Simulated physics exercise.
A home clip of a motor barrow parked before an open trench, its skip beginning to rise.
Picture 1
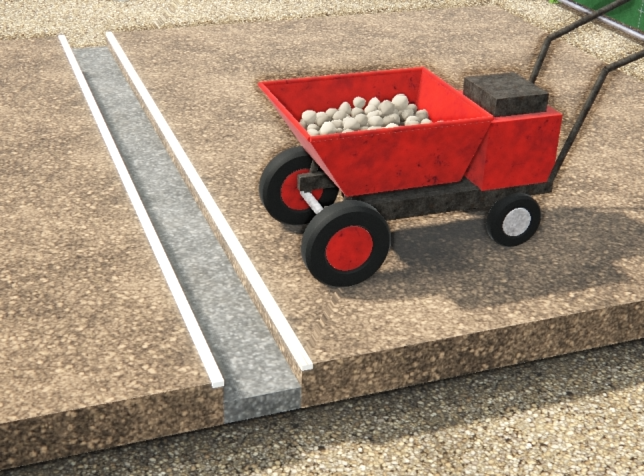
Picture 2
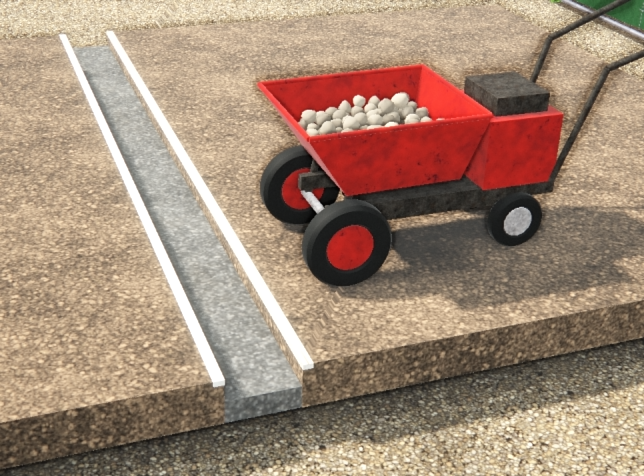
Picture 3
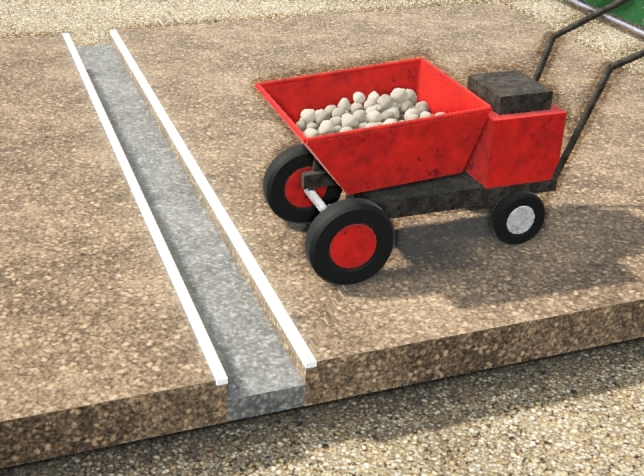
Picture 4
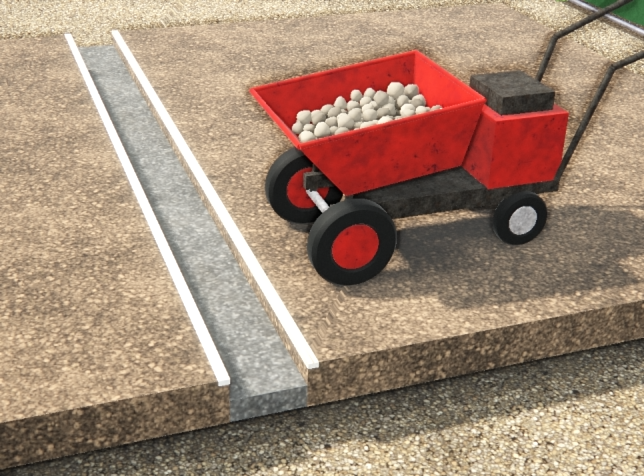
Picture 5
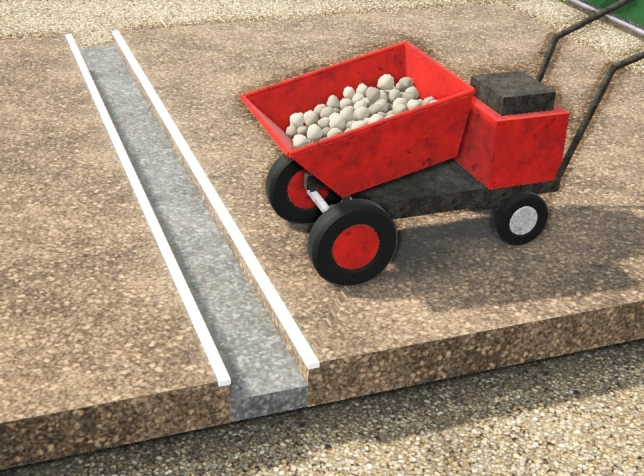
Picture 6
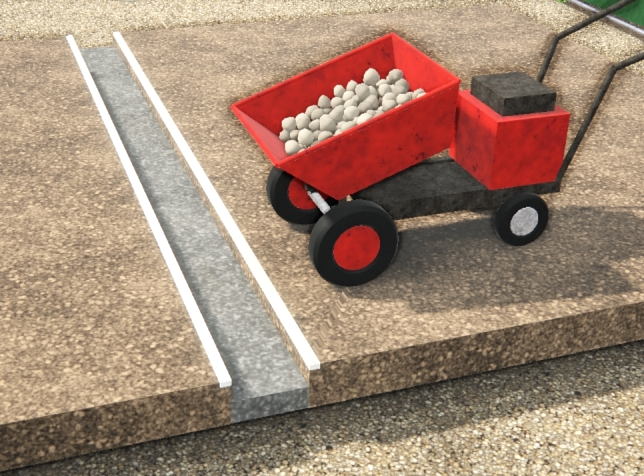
The red skip of a motor barrow tilts forward beside a trench, carrying its pebbles.
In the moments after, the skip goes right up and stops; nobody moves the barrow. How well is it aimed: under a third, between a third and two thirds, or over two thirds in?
It catches between a third and two thirds.
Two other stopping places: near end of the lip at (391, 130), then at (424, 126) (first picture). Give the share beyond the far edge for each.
First some 0, then 0 per cent.
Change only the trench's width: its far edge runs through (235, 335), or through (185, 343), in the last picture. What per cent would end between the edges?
The first gives 0 %, the second 60 %.
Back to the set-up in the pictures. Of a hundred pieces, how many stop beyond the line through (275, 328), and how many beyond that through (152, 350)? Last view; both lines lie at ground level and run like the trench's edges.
About 80 and 20 per cent.
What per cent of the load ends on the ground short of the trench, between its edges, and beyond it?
Short: 0 %, between: 40 %, beyond: 35 %.
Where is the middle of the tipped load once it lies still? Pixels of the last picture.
Around (184, 266).
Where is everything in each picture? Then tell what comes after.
In the first frame, lip of the skip at (310, 139), level; top of the load at (376, 124), river pebbles; first edge of the trench at (284, 325); far edge at (199, 340), the trench over half as wide as the skip, and shallow for its width.
In the second frame, lip of the skip at (309, 140), level; top of the load at (387, 122).
In the third frame, lip of the skip at (306, 141), tipped barely; top of the load at (393, 125).
In the fourth frame, lip of the skip at (300, 147), tipped a little; top of the load at (408, 112).
In the fifth frame, lip of the skip at (289, 154), tipped a little; top of the load at (400, 106).
In the sixth frame, lip of the skip at (278, 165), tipped clearly; top of the load at (390, 101); first edge of the trench at (291, 325); far edge at (207, 340).
Soon after the last picture, skip tipped steeply; all in the skip.
A little later, skip tipped right over; most in the skip; a small part in or heaped over the trench; a small part beyond it; a stray few falling.
Later still, skip tipped right over; about a quarter in the skip; about a third in or heaped over the trench; about a third beyond it.
At rest, skip tipped right over; about a quarter in the skip; about a third in or heaped over the trench; about a third beyond it.
